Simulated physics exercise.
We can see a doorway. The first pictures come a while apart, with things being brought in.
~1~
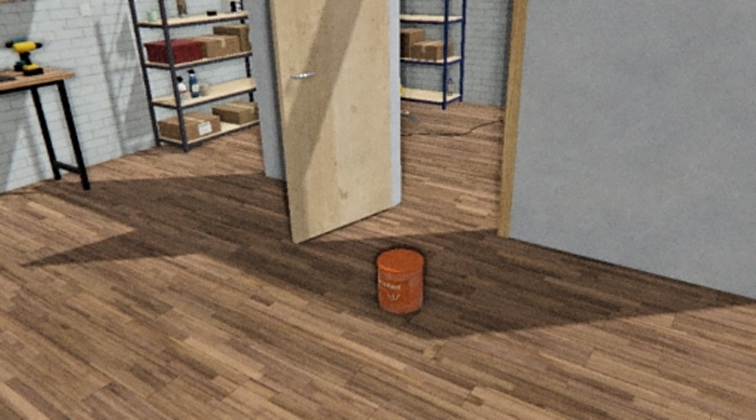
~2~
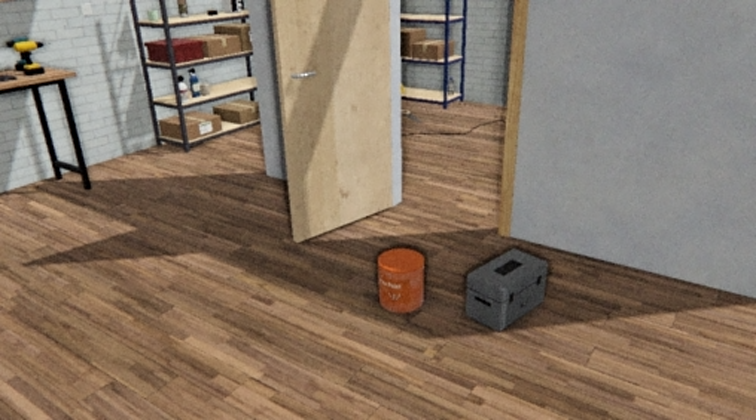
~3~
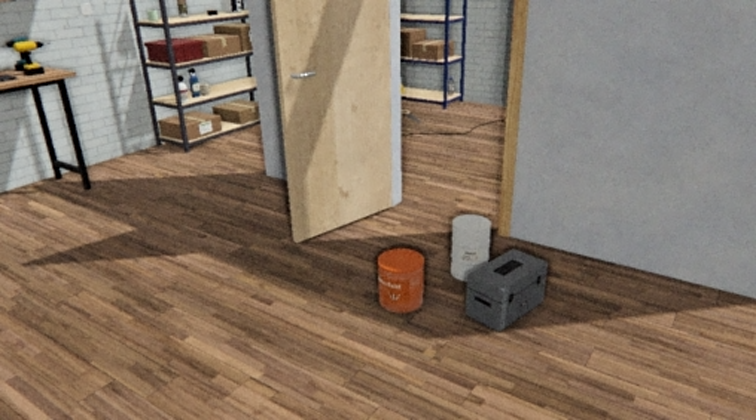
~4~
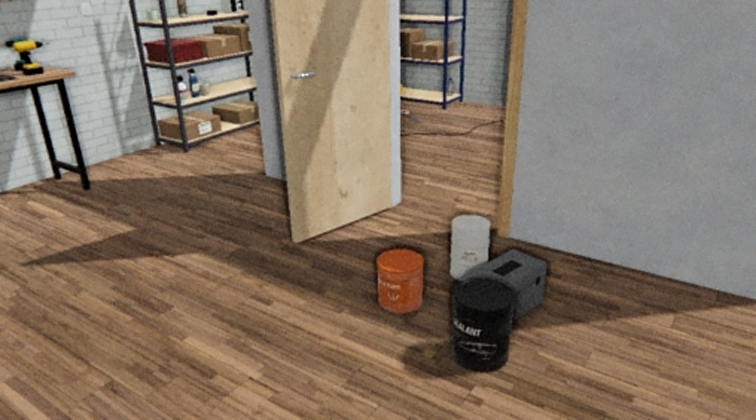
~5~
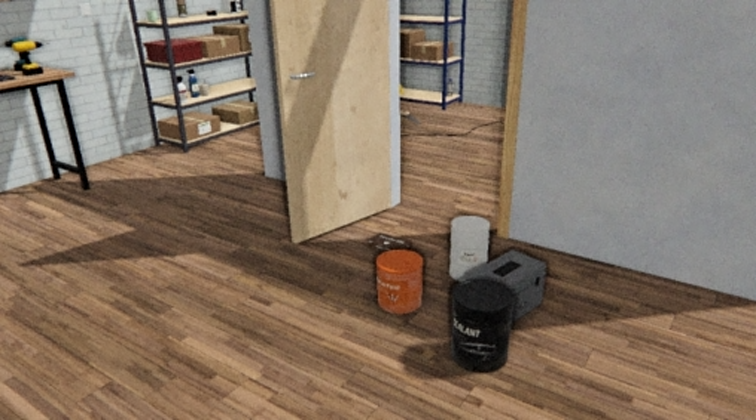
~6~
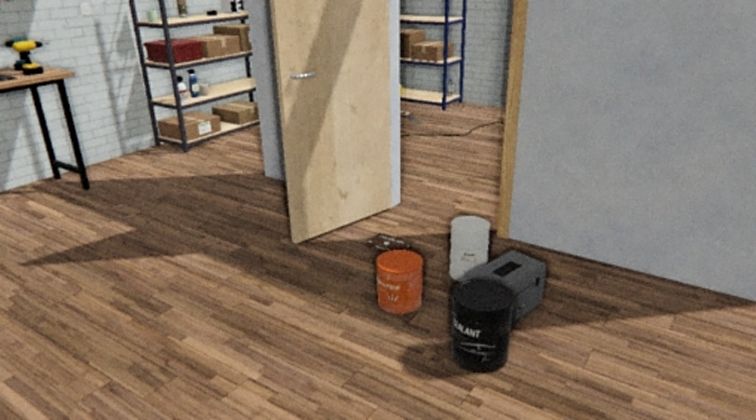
A wide-open door stayed still while things appeared on the wooden floor near an orange pail: first a grey toolbox, then a white canister, a black pail, and lastly a small brown packet behind.
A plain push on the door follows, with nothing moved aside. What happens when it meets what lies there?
It gets stuck.
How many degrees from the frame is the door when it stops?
I'd say it stays open by roughly 10 degrees.
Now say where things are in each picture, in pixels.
The first frame shows door wide open and still.
The second frame shows door wide open and still.
The third frame shows door wide open and still; grey toolbox (507, 289); orange pail (401, 280).
The fourth frame shows door wide open and still; white canister (470, 248); black pail (482, 325).
The fifth frame shows door wide open and still; grey toolbox (505, 290); orange pail (400, 281).
The sixth frame shows door wide open and still; brown packet (389, 245); white canister (469, 249).
Then, 1.20 s past the last view, open by 65°; brown packet displaced a little near (400, 245).
Then, 1.60 s past the last view, open by 45°; brown packet displaced about its own width near (435, 243).
Then, 2.10 s past the last view, open by 18°; brown packet displaced well along near (473, 238).
Finally, open by 10°; moved from the start, brown packet; the other 4 still in place. Final places as the last picture's camera would see them, brown packet near (483, 233).
